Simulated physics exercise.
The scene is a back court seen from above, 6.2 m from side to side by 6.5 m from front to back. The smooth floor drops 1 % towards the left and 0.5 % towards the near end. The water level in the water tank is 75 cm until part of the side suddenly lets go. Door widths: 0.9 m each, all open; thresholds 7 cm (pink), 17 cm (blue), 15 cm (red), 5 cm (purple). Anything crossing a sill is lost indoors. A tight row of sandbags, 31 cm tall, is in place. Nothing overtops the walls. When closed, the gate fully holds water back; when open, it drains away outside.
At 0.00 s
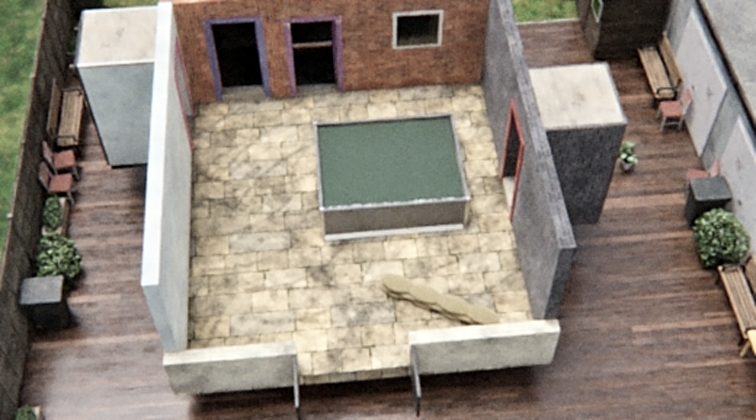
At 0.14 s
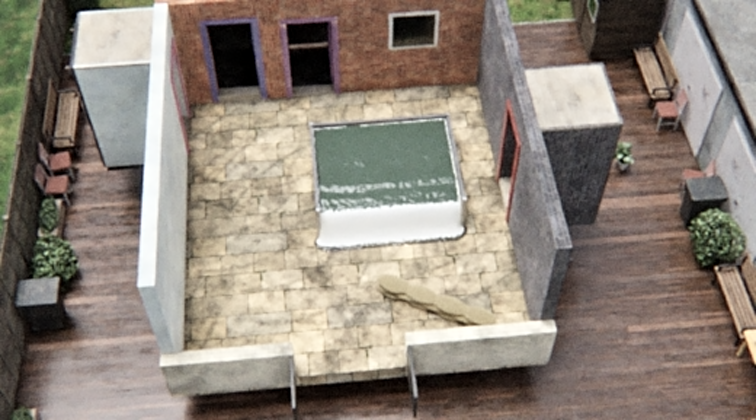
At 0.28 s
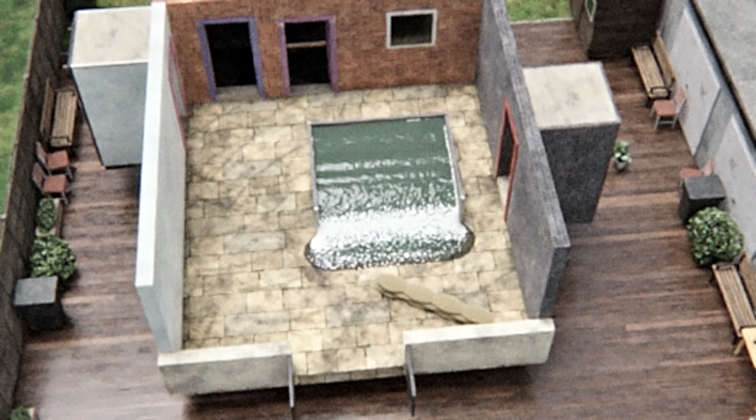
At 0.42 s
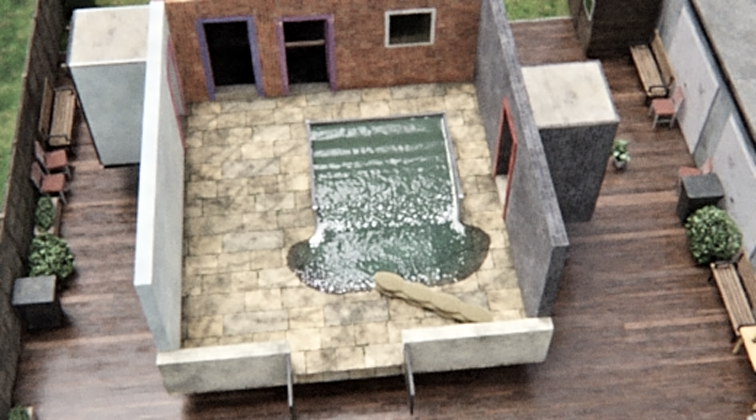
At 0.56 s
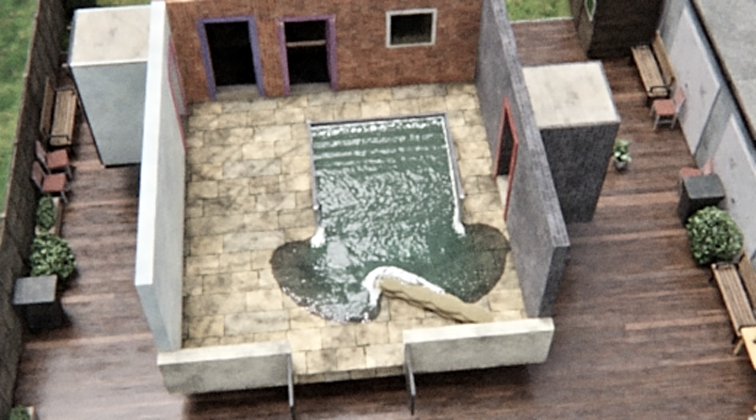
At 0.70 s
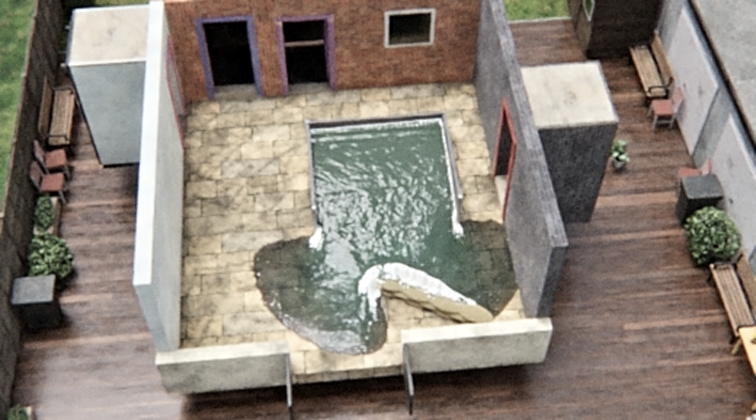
At first a tank of dark green water stands still on the pale stone floor of a walled court. Then its near side gives way and water pours out in a white, foamy sheet, spreads into a wide dark pool, and washes around the long tan barrier lying near the front wall.
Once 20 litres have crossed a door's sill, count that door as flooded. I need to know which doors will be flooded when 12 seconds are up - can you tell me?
Sure: The pink door will be flooded, the blue door will stay unflooded, the red door will stay unflooded, the purple door will be flooded.
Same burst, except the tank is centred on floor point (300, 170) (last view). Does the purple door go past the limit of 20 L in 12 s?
Lab note: Purple door, limit held.
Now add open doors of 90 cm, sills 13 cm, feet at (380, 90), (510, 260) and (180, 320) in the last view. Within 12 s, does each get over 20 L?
In sequence the answers are less than that, more than that and more than that.
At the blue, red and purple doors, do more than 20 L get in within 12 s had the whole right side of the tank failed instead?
For blue, too little; for red, too much; for purple, too little.
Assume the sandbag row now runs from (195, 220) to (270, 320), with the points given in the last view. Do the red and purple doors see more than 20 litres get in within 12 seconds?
Result: Red door inside the limit; purple door inside the limit.
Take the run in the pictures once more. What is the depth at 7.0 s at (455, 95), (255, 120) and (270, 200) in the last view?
The depths come out at 13, 12 and 3 centimetres, in the order listed.
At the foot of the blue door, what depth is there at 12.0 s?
Looks like about 9.5 cm at that spot.
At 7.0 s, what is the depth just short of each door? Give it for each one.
Depths in centimetres - pink: 8, blue: 12, red: 6, purple: 10.
After 1.4 s water covers 40 % of the floor and is deepest (59 cm) near (529, 340); pink door not reached, blue door not reached, red door not reached, purple door not reached.
After 2.2 s water covers 40 % of the floor and is deepest (55 cm) near (519, 341); pink door not reached, blue door not reached, red door not reached, purple door not reached.
After 3.5 s water covers 60 % of the floor and is deepest (33 cm) near (519, 341); pink door not reached, blue door not reached, red door 9 cm at the sill, 0 L in, purple door not reached.
After 7.0 s water covers 95 % of the floor and is deepest (18 cm) near (262, 101); pink door 8 cm at the sill, 3 L in, blue door 12 cm at the sill, 4 L in, red door 6 cm at the sill, 0 L in, purple door 10 cm at the sill, 15 L in.
After 12.0 s water covers 95 % of the floor and is deepest (16 cm) near (180, 372); pink door 11 cm at the sill, 99 L in, blue door 9 cm at the sill, 4 L in, red door 3 cm at the sill, 0 L in, purple door 9 cm at the sill, 80 L in.
